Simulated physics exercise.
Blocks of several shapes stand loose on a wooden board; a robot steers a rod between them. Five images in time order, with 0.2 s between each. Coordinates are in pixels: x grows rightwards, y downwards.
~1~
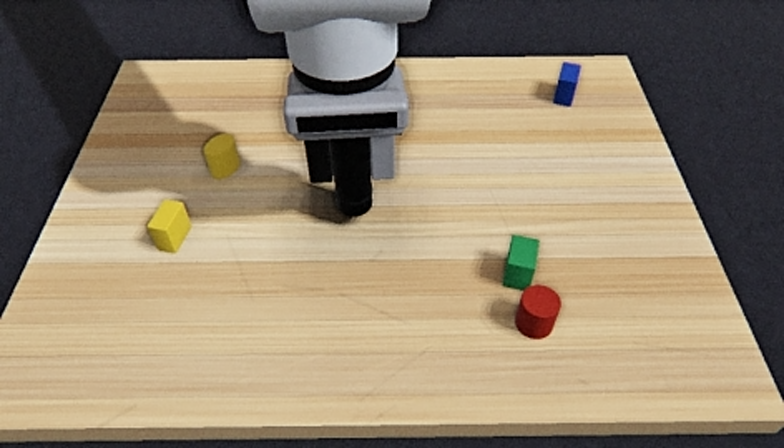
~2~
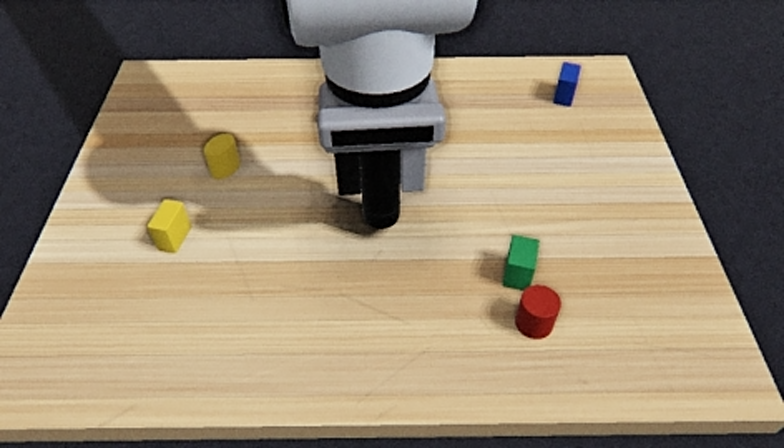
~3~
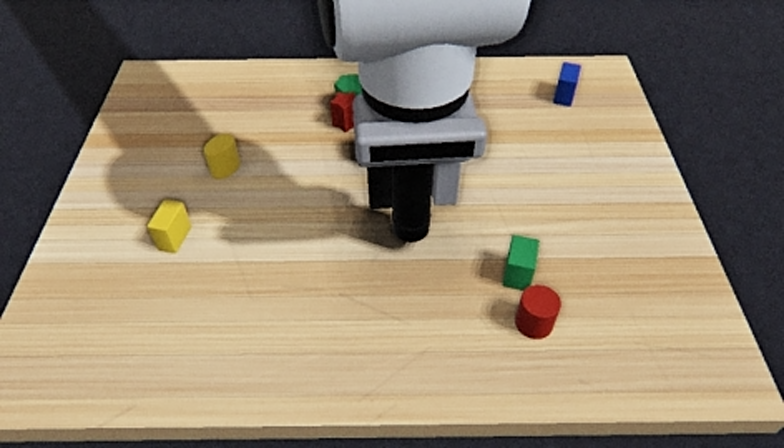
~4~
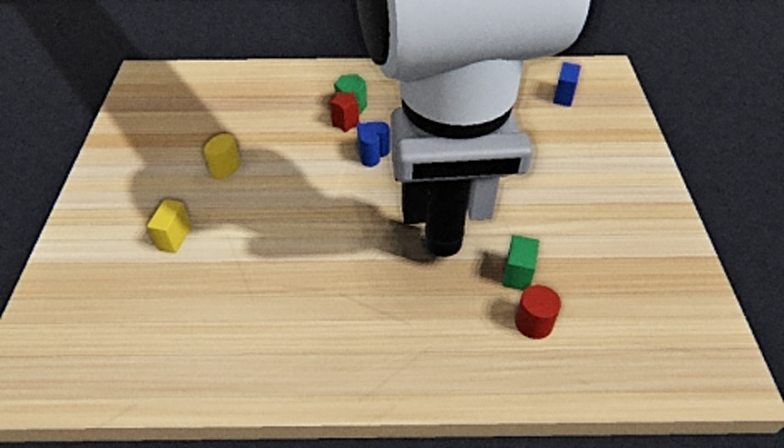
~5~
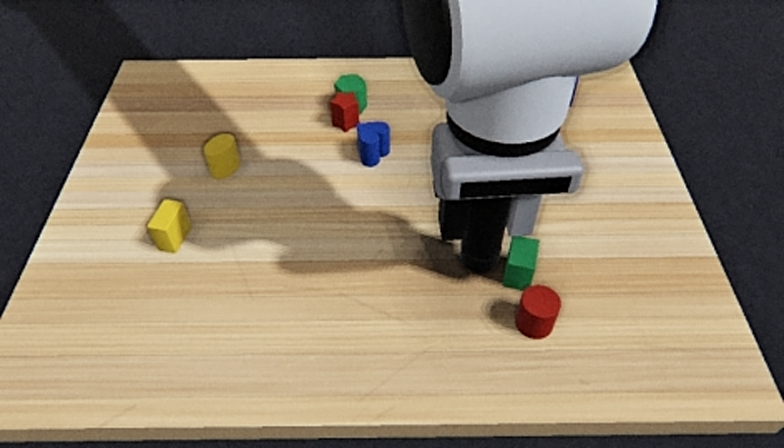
A robot arm with a black rod slides across a light wooden board on a dark surface, seen from a high, fixed view. Yellow blocks sit at left, a green block and a red round one at lower right, and a blue one at upper right. The rod moves right and nearer, up beside the still green block, uncovering green, red and blue blocks behind it.
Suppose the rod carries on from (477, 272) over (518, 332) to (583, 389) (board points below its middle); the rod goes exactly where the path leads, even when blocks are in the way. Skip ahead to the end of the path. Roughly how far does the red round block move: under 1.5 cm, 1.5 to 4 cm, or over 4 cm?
It shifts over 4 cm.
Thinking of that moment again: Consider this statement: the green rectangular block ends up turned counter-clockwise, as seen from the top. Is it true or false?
The claim holds.
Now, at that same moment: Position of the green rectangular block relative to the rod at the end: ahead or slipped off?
As far as I can tell, the green rectangular block has dropped away to the side or behind.
One third of the way, rod (506, 299); green rectangular block (526, 253), turned 20° anticlockwise; red round block (548, 305).
Two thirds of the way, rod (541, 340); green rectangular block (526, 253), turned 20° anticlockwise; red round block (586, 326).
At the end, rod (589, 378); green rectangular block (526, 253), turned 20° anticlockwise; red round block (614, 338).
